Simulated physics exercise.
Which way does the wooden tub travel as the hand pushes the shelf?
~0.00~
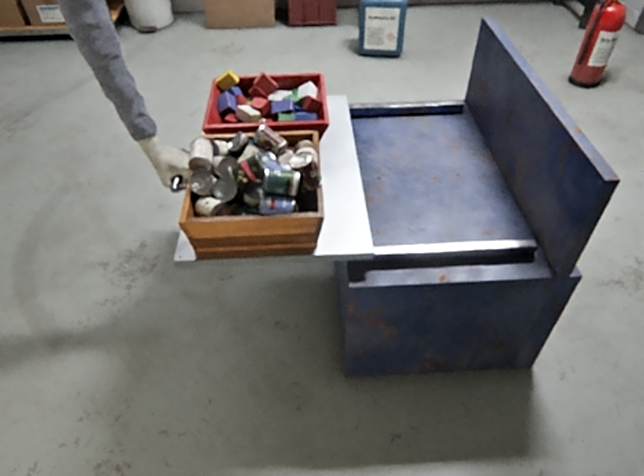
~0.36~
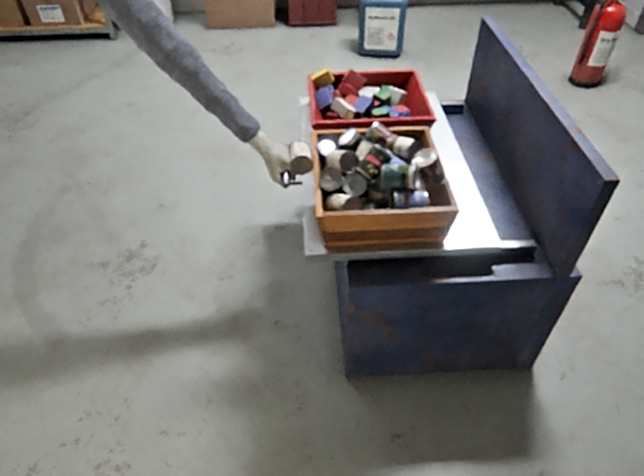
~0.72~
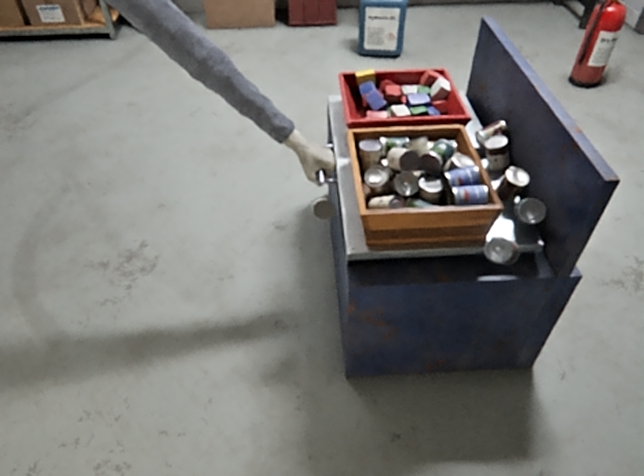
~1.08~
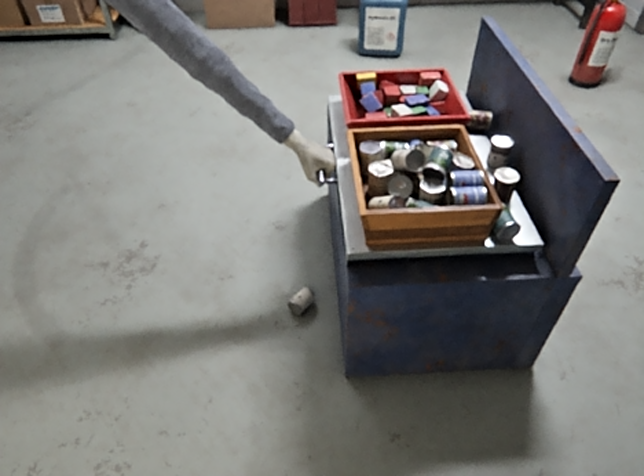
The wooden tub moves to the right, riding along with the shelf towards the back panel.
Storeroom with a gloved hand shoving a loaded pull-out shelf shut, tins spilling from the wooden tub, one landing on the floor.
